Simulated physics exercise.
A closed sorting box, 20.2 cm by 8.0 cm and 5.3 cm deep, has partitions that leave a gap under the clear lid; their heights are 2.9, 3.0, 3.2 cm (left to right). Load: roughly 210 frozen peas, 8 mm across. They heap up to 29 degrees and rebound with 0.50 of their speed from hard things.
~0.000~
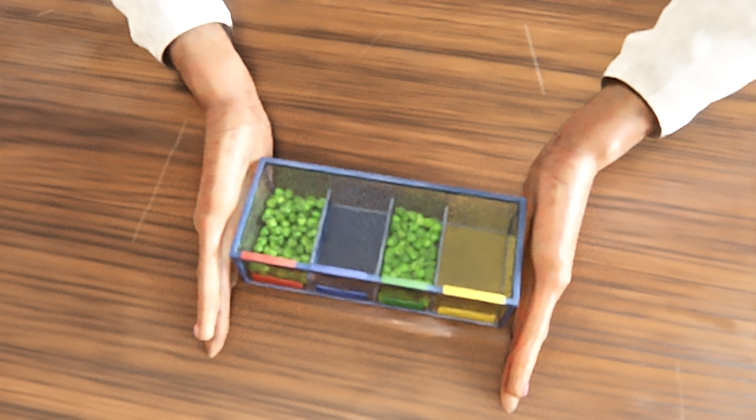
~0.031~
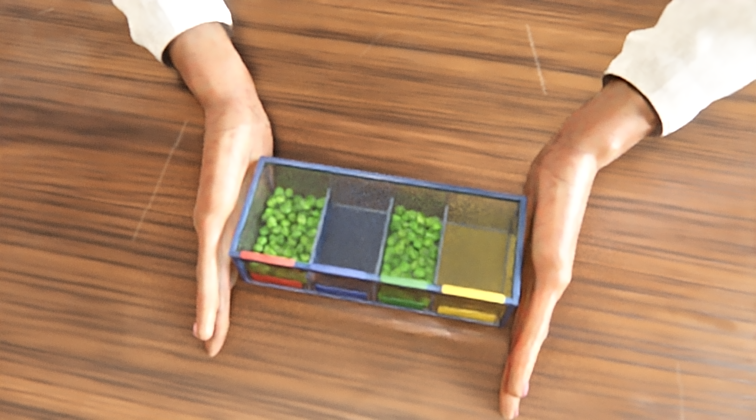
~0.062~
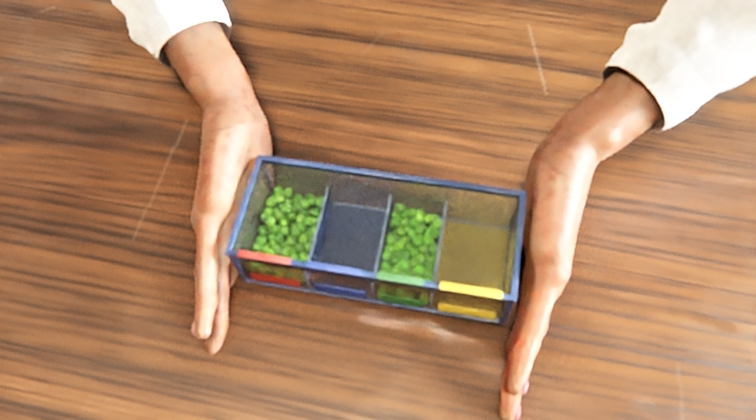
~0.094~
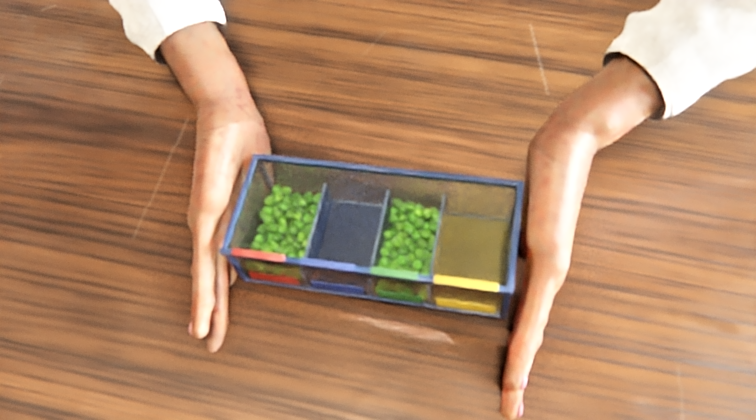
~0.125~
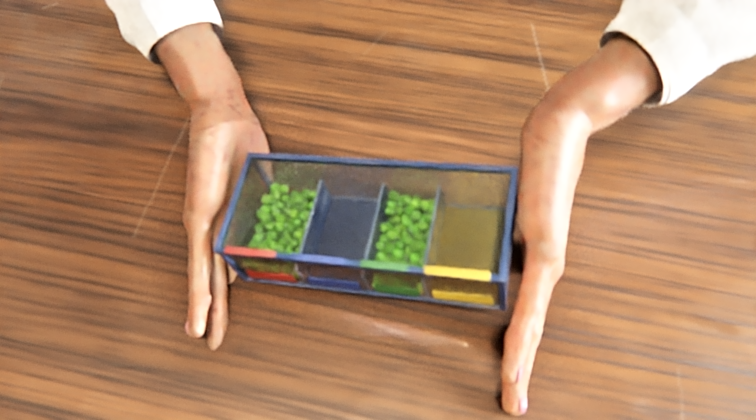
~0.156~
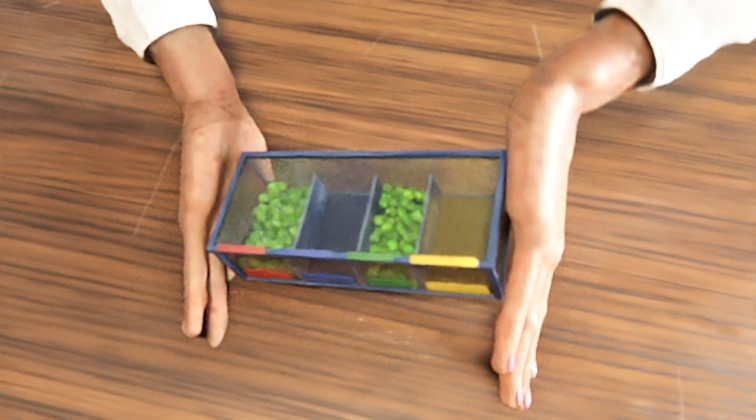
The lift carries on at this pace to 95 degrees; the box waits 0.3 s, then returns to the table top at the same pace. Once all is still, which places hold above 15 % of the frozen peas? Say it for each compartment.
Red: Yes, blue: No, green: No, yellow: No.
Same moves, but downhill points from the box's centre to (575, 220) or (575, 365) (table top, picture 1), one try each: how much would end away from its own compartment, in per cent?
About 85 and 85 per cent.
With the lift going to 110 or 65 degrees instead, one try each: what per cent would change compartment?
About 40 and 0 per cent.
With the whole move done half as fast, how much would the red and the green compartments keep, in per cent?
In that case red 90, green 10.
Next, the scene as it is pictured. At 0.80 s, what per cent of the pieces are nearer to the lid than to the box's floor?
Some 60 per cent.
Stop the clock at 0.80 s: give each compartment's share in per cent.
Red 85; blue 5; green 10; yellow 0.
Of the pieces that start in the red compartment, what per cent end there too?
Some 100 per cent.
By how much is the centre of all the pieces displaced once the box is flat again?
Roughly 4.0 cm.
After 0.80 s, tilt 95 degrees; red 85 %, blue 5 %, green 10 %.
Then, at 1.22 s, tilt 54 degrees; red 95 %, blue 5 %.
After 1.73 s, tilt 0 degrees; red 95 %, blue 5 %.
By 2.1 s all is still; red 95 %, blue 5 %, green 0 %, yellow 0 %.
